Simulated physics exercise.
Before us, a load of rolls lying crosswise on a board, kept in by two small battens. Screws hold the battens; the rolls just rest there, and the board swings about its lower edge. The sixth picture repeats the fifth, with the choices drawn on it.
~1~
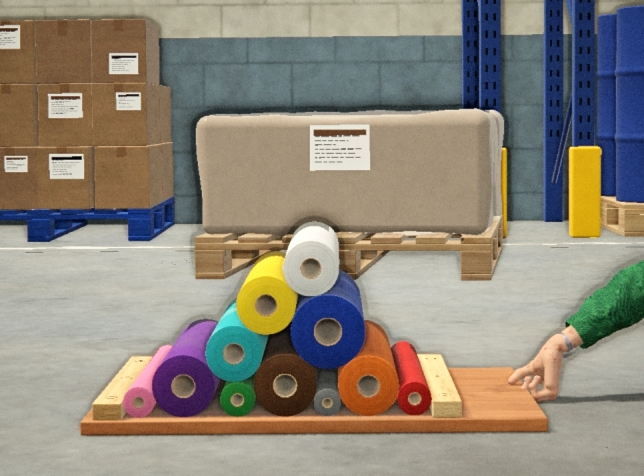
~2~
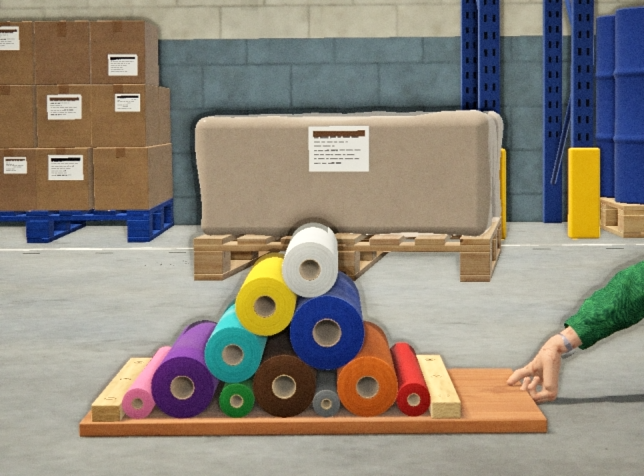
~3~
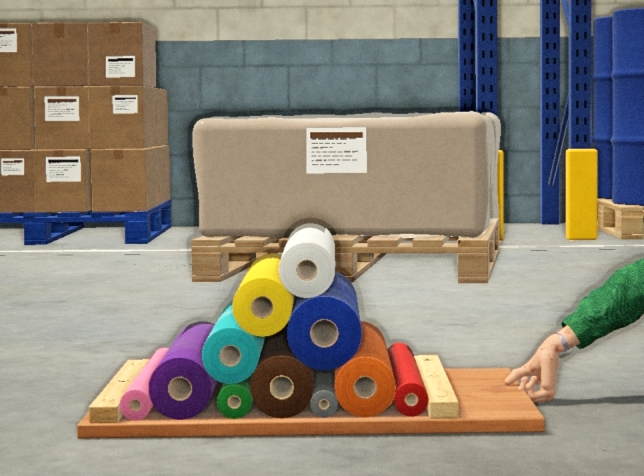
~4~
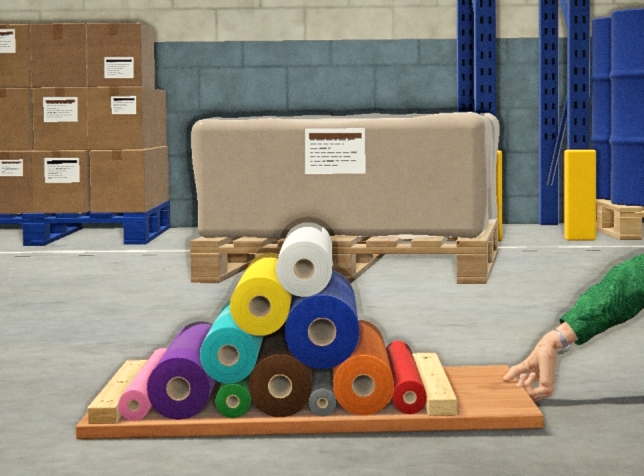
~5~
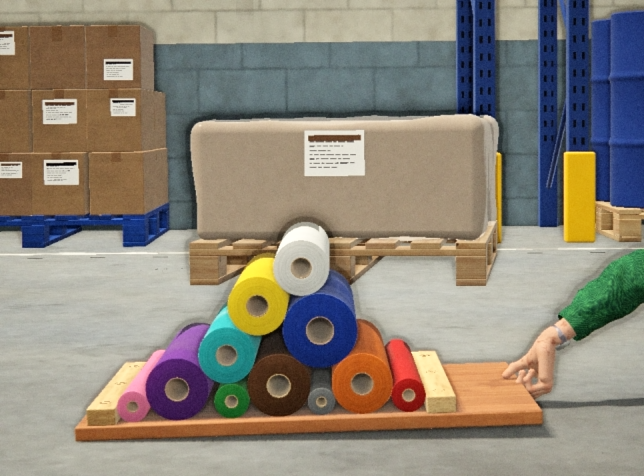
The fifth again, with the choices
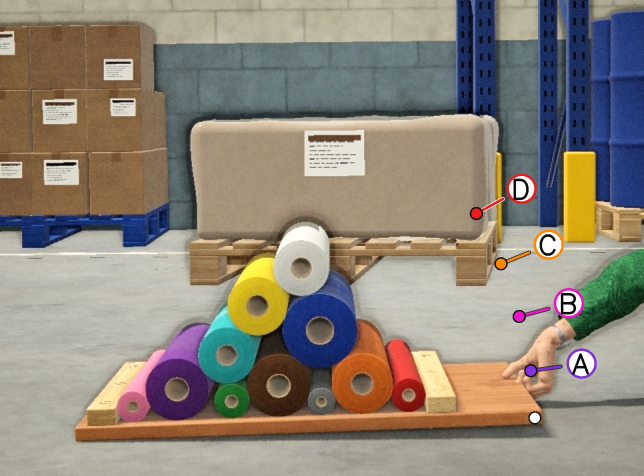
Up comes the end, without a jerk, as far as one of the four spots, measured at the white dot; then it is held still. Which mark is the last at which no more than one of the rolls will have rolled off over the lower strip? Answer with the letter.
The answer is mark D.
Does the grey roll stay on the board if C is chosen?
Yes.
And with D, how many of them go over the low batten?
The count is none.
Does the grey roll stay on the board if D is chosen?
Yes, with D.
On the marked copy, A at (531, 371); B at (519, 316); C at (501, 264); D at (476, 213); the white dot at (535, 418).
With D. Early on, board at 17°.
Further on, board at 28°.
At the end, board at 28°, none over the low batten.
As for the rest, A none over the low batten; B none over the low batten; C none over the low batten.
